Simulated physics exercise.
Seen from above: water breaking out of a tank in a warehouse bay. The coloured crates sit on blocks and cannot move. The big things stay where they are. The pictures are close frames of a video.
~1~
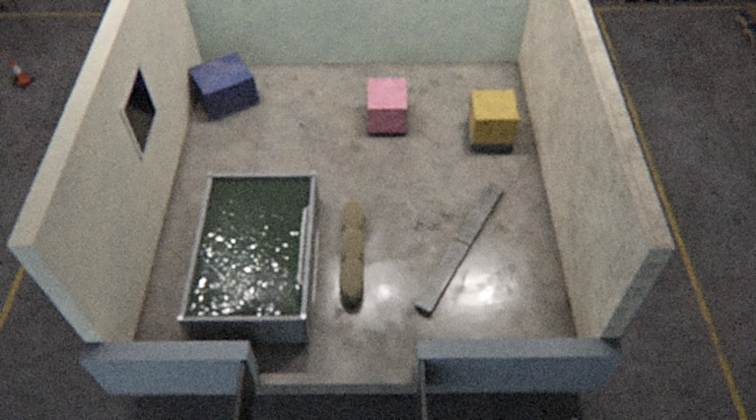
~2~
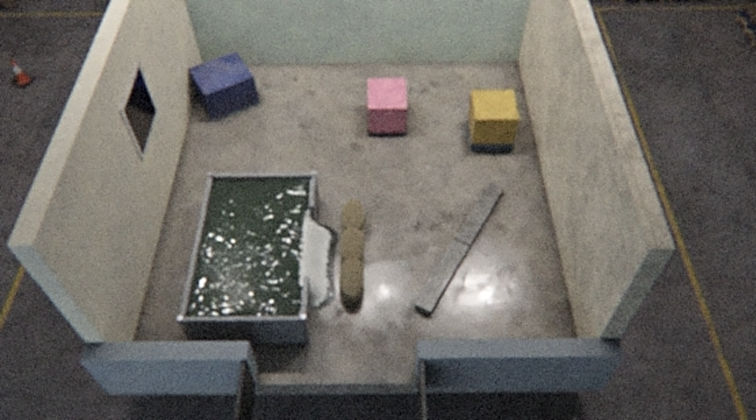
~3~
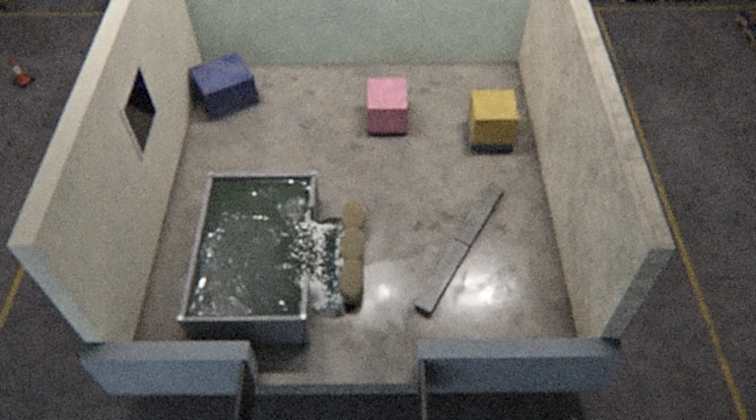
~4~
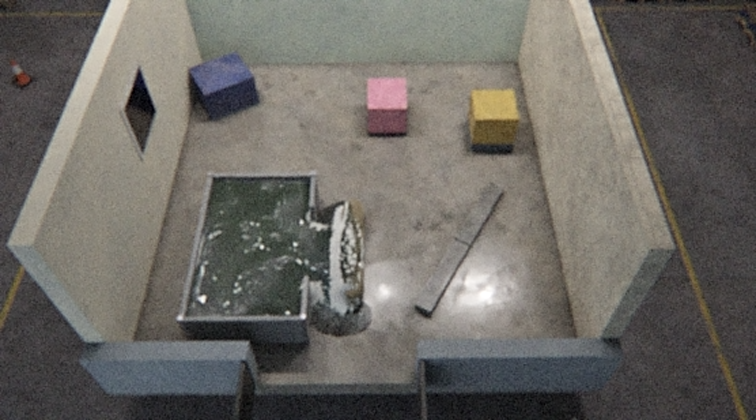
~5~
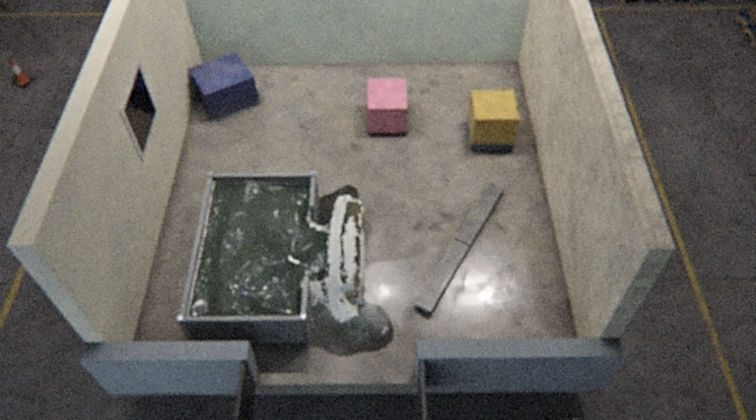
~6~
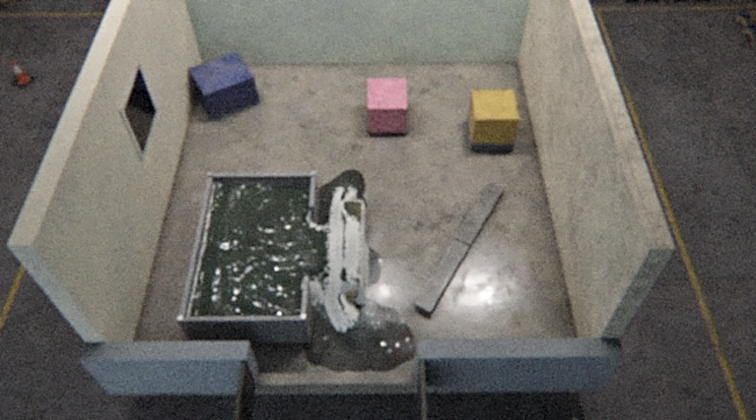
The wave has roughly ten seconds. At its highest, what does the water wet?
The yellow crate keeps dry; the blue crate is soaked; the pink crate is soaked.
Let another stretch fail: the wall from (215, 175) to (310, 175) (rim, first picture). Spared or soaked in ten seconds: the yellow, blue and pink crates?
Then: The yellow crate is topped; the blue crate gets wet; the pink crate is wetted.
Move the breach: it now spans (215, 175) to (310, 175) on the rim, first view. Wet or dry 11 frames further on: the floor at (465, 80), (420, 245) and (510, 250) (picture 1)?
As listed: No water, free of water, no water.
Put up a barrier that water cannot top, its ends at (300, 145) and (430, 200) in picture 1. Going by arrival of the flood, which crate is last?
That is the pink one.
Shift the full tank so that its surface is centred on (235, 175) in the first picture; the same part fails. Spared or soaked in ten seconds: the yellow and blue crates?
In short: Yellow crate is topped, blue crate takes water.
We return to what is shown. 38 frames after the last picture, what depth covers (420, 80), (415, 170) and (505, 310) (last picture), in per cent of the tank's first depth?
In turn 4, 4 and 2 in a hundred.
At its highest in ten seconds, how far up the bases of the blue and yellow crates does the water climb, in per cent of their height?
In turn 240 and 60 per cent.
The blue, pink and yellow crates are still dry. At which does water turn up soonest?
The pink crate.
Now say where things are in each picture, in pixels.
Still water in the water tank at (254, 244), in the first picture.
The front is at (318, 304), out from the gap at (310, 259), in the second picture.
Water pours out at (310, 259) and has run to (343, 223), in the third picture.
Water pours out at (310, 260) and has run to (362, 323), in the fourth picture.
The front is at (380, 340), out from the gap at (310, 259), in the fifth picture.
Water pours out at (310, 258) and has run to a hidden place, in the sixth picture.
A moment on, water covers 25 % of the floor; the yellow crate not reached, the blue crate not reached, the pink crate water round its plinth.
Next, water covers 40 % of the floor; the yellow crate not reached, the blue crate water round its plinth, the pink crate water round its plinth.
Then, water covers 50 % of the floor; the yellow crate water round its plinth, the blue crate water round its plinth, the pink crate water round its plinth.
Later, water covers 65 % of the floor; the yellow crate water round its plinth, the blue crate water round its plinth, the pink crate water round its plinth.
In the end, water covers 90 % of the floor; the yellow crate stayed above the water, the blue crate was topped, the pink crate was topped.
